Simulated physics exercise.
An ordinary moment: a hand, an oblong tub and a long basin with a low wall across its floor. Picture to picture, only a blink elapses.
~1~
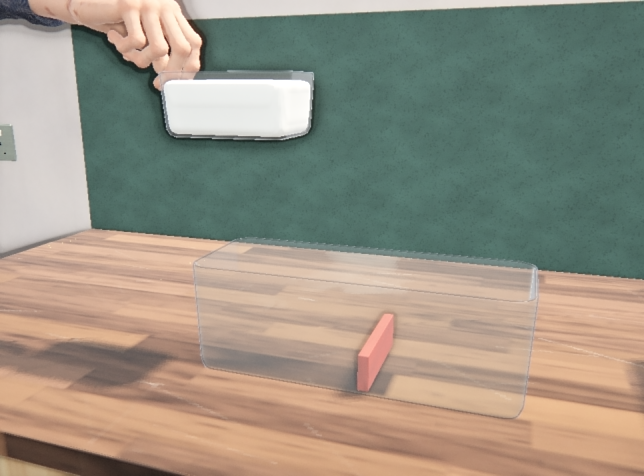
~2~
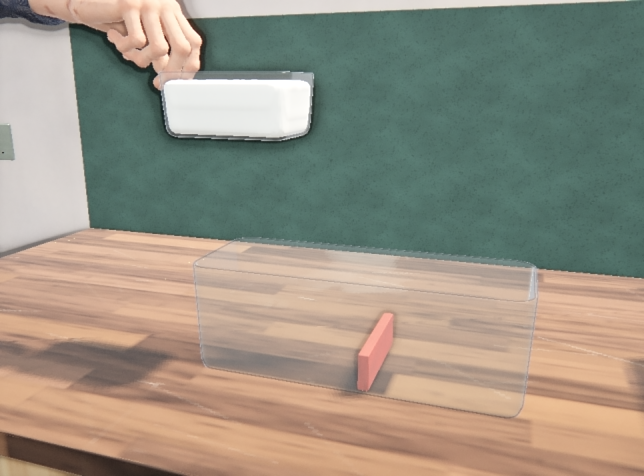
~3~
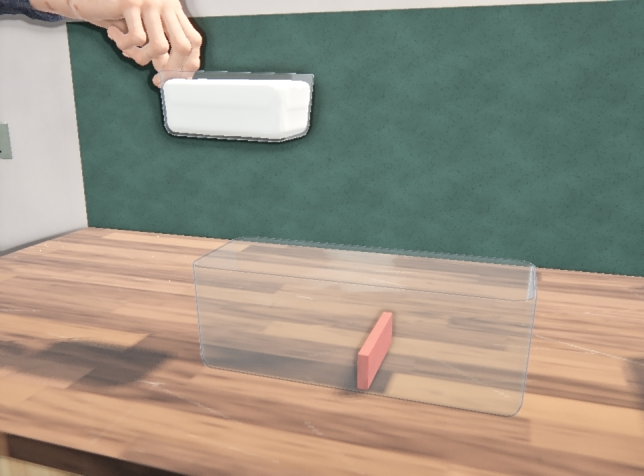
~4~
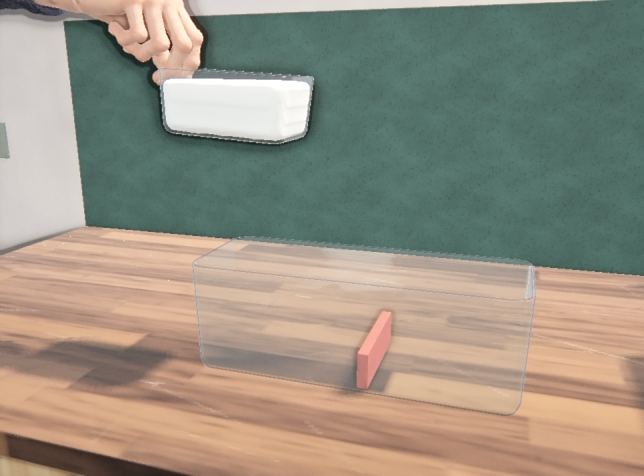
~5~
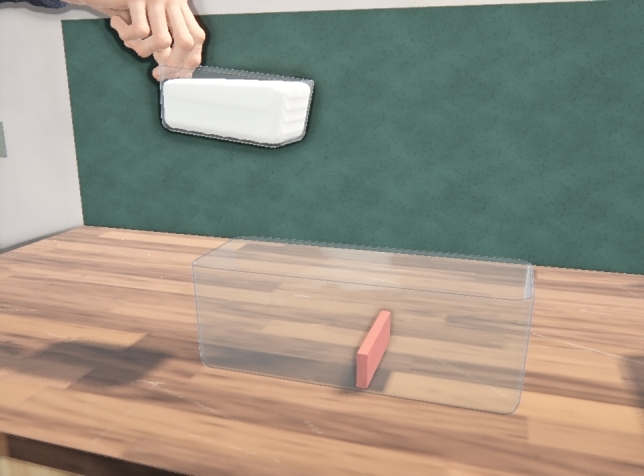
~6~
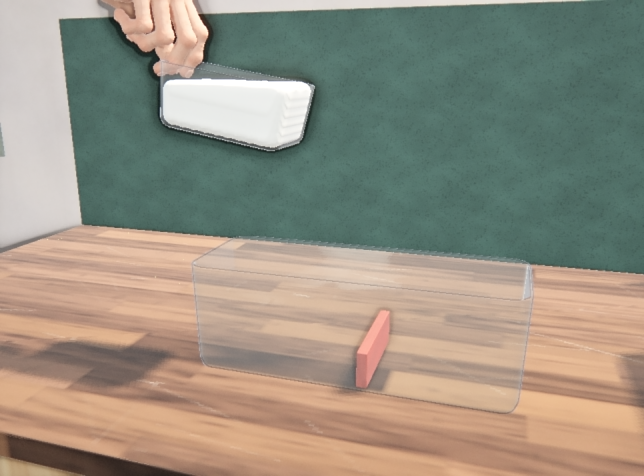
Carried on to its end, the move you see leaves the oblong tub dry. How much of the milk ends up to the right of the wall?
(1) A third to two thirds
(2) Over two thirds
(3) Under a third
1.
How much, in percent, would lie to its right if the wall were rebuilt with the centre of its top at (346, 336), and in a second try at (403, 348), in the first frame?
The first placement gives around 65 percent, the second 25 percent.
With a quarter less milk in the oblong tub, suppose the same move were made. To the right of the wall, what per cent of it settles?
Some 30 parts in a hundred, give or take.
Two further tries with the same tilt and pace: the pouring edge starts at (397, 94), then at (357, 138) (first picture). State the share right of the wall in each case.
It works out to around 90 % and then around 75 %.
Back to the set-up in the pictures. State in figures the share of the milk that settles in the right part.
Around 50 percent.
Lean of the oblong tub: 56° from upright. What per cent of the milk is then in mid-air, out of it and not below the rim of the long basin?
I'd put it at roughly 35 percent of it.
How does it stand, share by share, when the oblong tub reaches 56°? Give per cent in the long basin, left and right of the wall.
Left: Roughly 10 %; right: Roughly 10 %.
A moment on, the oblong tub is tipped part way and 46 per cent is still to pour, 8 is left of the wall and 10 right of it.
Next, the oblong tub is tipped on its side and 11 per cent is still to pour, 28 is left of the wall and 49 right of it.
Then the oblong tub is tipped on its side and 2 per cent is still to pour, 42 is left of the wall and 50 right of it.
Later the oblong tub is tipped on its side and 0 per cent is still to pour, 45 is left of the wall and 50 right of it.
At rest 45 per cent lies left of the wall, 50 right of it and 5 outside.
